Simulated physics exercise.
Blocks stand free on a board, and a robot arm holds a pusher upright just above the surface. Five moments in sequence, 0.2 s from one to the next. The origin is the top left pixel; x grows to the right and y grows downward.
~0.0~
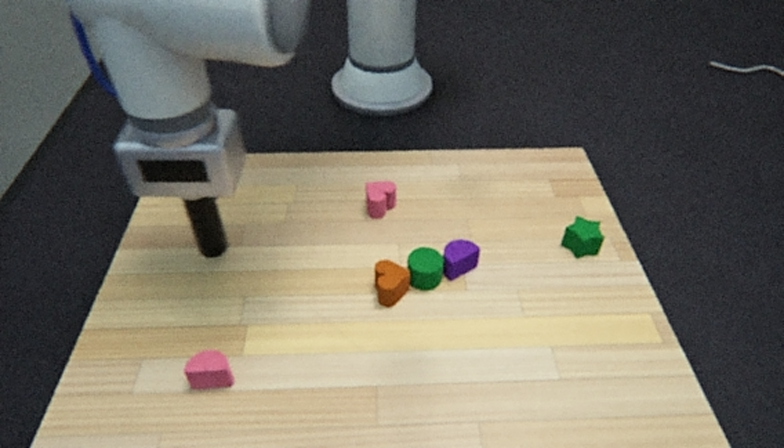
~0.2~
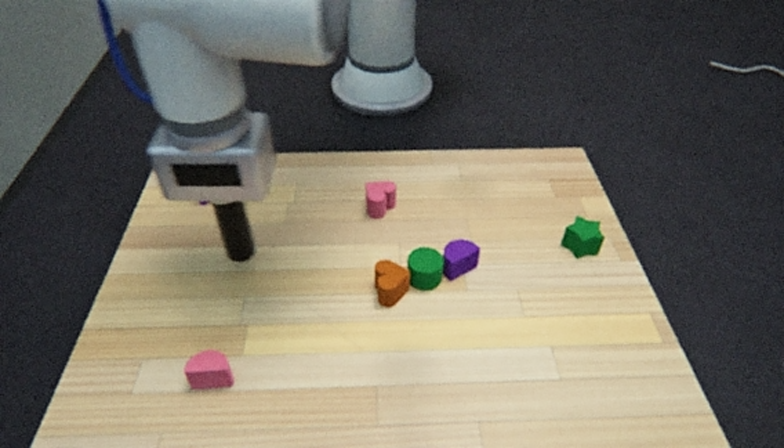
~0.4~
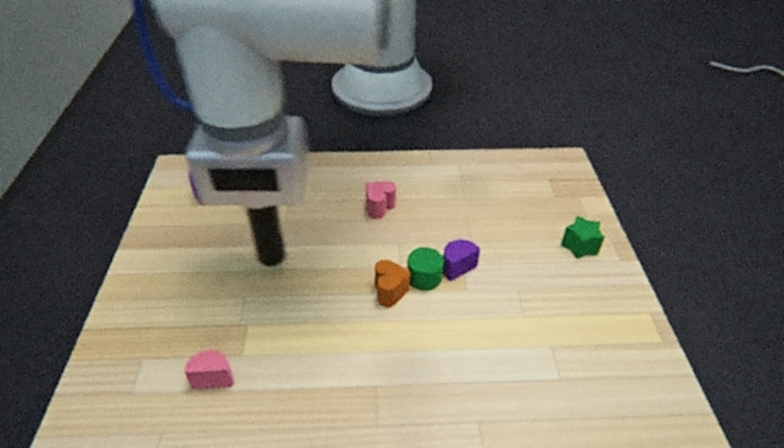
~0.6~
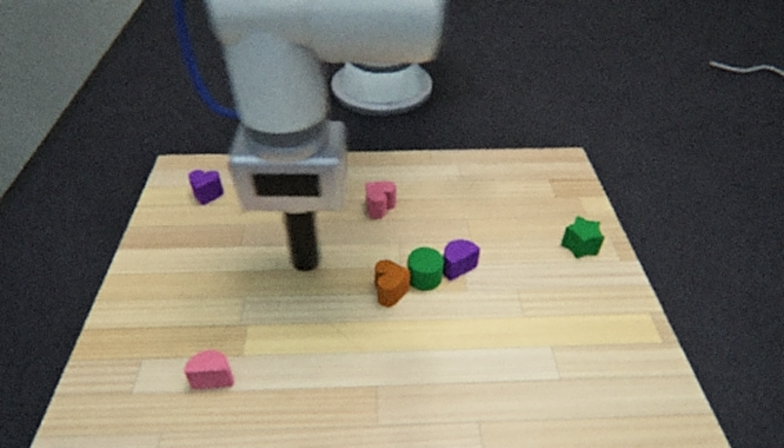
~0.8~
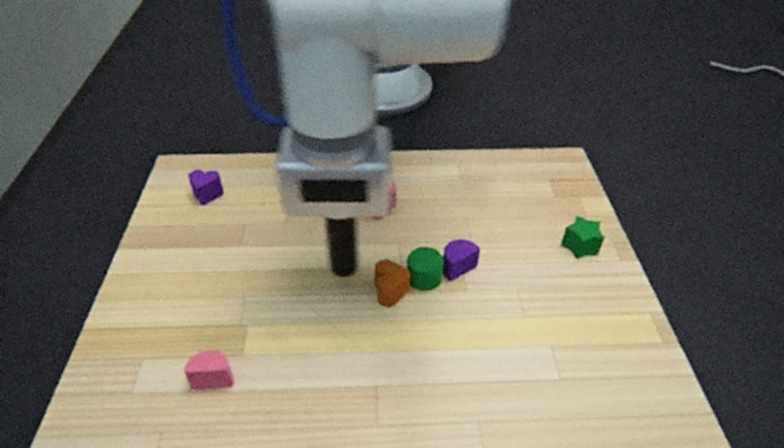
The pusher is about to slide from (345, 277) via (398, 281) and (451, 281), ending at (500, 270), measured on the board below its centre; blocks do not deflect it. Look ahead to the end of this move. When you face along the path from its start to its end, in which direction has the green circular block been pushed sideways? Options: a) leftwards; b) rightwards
Correct choice: B.
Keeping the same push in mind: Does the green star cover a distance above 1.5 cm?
No - that is not the case.
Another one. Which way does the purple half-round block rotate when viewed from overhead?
From overhead, the rotation is counterclockwise.
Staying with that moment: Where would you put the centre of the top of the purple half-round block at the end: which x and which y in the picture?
Located at (499, 232).
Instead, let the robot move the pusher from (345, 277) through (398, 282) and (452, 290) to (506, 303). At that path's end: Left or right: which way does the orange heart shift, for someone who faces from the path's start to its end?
Shifted right.
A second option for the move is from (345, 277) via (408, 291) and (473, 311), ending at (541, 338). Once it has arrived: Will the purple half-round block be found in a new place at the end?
Yes, it checks out.
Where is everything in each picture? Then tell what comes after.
In the first picture, pusher tip at (214, 249); block tops, orange heart at (390, 273); green circular block at (426, 259); purple half-round block at (460, 249); green star at (587, 228).
In the second picture, pusher at (242, 253); blocks unchanged.
In the third picture, pusher at (272, 258); blocks unchanged.
In the fourth picture, pusher at (306, 262); blocks unchanged.
In the fifth picture, pusher at (344, 268); orange heart at (390, 273); green circular block at (426, 259); purple half-round block at (460, 249); green star at (587, 228).
The first path, step by step. One third of the way, pusher at (399, 272); orange heart at (412, 285), turned 55° clockwise; green circular block at (434, 261); purple half-round block at (464, 246).
Two thirds of the way, pusher at (453, 272); orange heart at (421, 287), turned 100° clockwise; green circular block at (487, 264); purple half-round block at (490, 240), turned 95° anticlockwise.
At the end, pusher at (502, 261); orange heart at (421, 287), turned 100° clockwise; green circular block at (535, 265); purple half-round block at (499, 232), turned 150° anticlockwise; green star in place.
